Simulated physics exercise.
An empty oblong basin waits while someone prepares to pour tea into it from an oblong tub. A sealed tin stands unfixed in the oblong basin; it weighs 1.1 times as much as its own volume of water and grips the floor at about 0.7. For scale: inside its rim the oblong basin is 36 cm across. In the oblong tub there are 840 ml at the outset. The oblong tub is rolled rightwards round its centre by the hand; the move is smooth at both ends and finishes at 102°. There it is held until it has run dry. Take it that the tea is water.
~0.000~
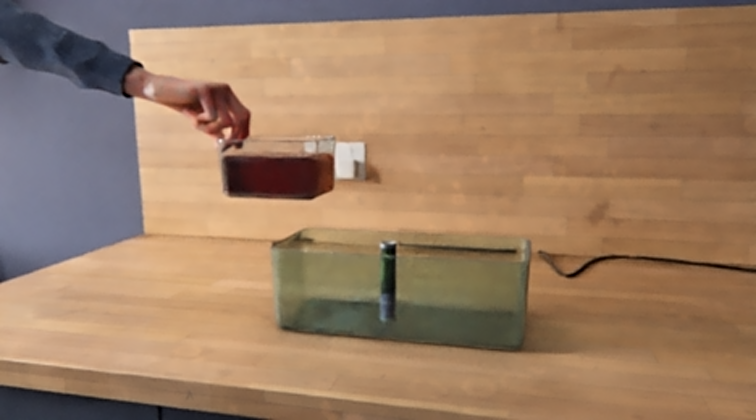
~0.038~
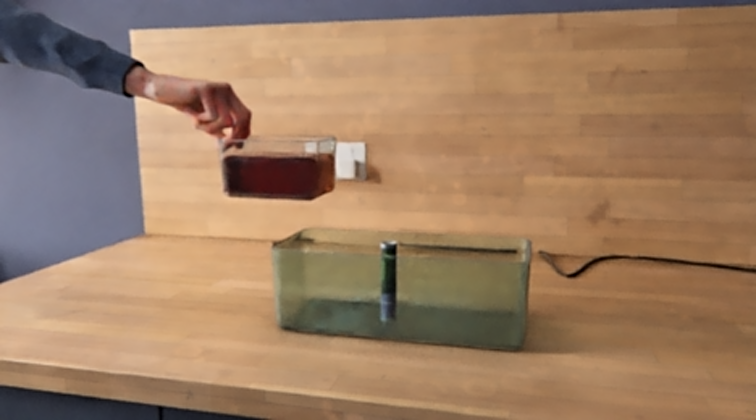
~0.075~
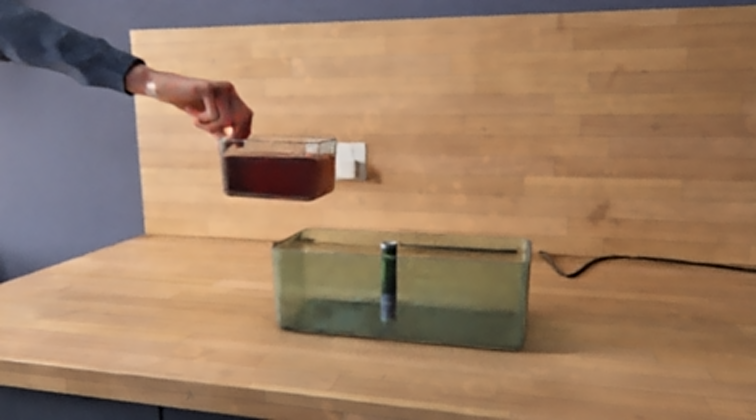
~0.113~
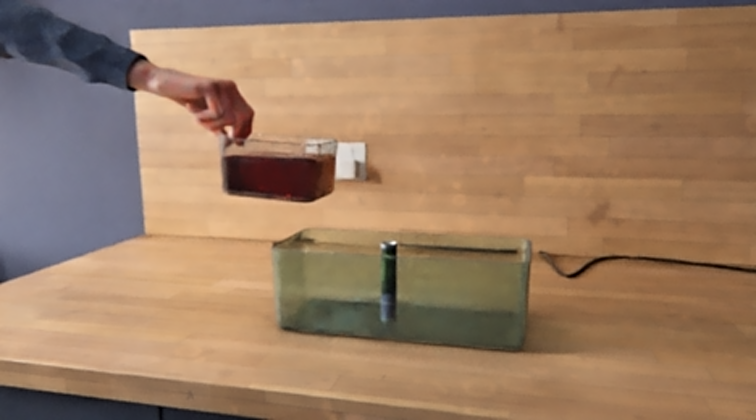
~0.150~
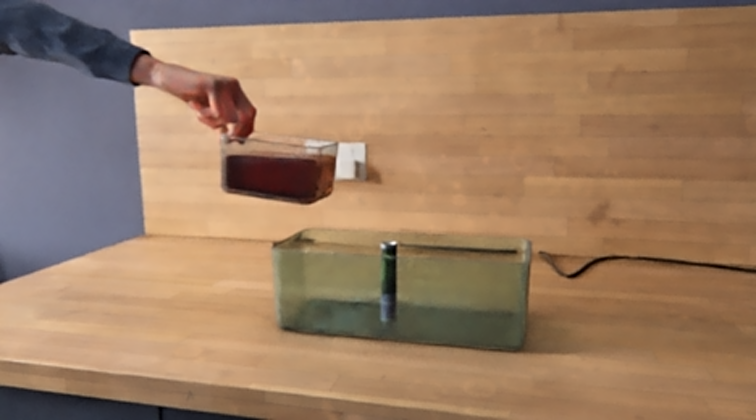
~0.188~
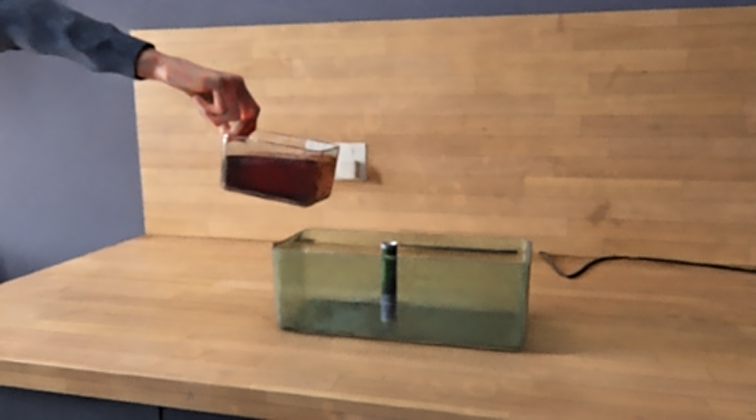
A hand held a clear oblong tub of reddish-brown tea above a greenish glass basin with a small tin standing in it, then slowly tilted the tub slightly to the right.
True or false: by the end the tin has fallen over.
True.
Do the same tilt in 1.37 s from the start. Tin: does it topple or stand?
The tin remains upright.
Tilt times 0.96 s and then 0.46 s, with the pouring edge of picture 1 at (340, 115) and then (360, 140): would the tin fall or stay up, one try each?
First it stays on its base; then it tips over.
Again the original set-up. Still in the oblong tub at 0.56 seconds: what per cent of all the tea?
I reckon about 62 in a hundred is still held.
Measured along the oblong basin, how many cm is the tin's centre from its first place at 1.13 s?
Near 7 cm.
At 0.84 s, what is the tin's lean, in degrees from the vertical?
About 5 degrees.
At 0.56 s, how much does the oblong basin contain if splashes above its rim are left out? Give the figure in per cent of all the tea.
About 10%.
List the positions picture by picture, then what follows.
In the first frame, it leans 0°; its right rim is at (326, 140); the tea meets the walls at (236, 154) and (326, 156); the oblong basin's rim runs from (287, 239) to (529, 252); the tin's top is at (388, 246).
In the second frame, it leans 0°; its right rim is at (327, 141); the tea meets the walls at (237, 154) and (327, 156).
In the third frame, it leans 2°; its right rim is at (328, 142); the tea meets the walls at (237, 154) and (327, 156).
In the fourth frame, it leans 4°; its right rim is at (328, 144); the tea meets the walls at (237, 154) and (328, 157).
In the fifth frame, it leans 6°; its right rim is at (329, 147); the tea meets the walls at (238, 153) and (328, 158).
In the sixth frame, it leans 10°; its right rim is at (331, 150); the tea meets the walls at (239, 153) and (329, 159).
After 0.56 s the tilt is 67° and 61 per cent is still to pour; the tin stands where it began.
After 0.84 s the tilt is 99° and 13 per cent is still to pour; the tin leans 4°.
After 1.13 s the tilt is 102° and 1 per cent is still to pour; the tin lies on its side.
After 1.44 s the tilt is 102° and 0 per cent is still to pour; the tin lies on its side.
In the end the tin lies on its side.
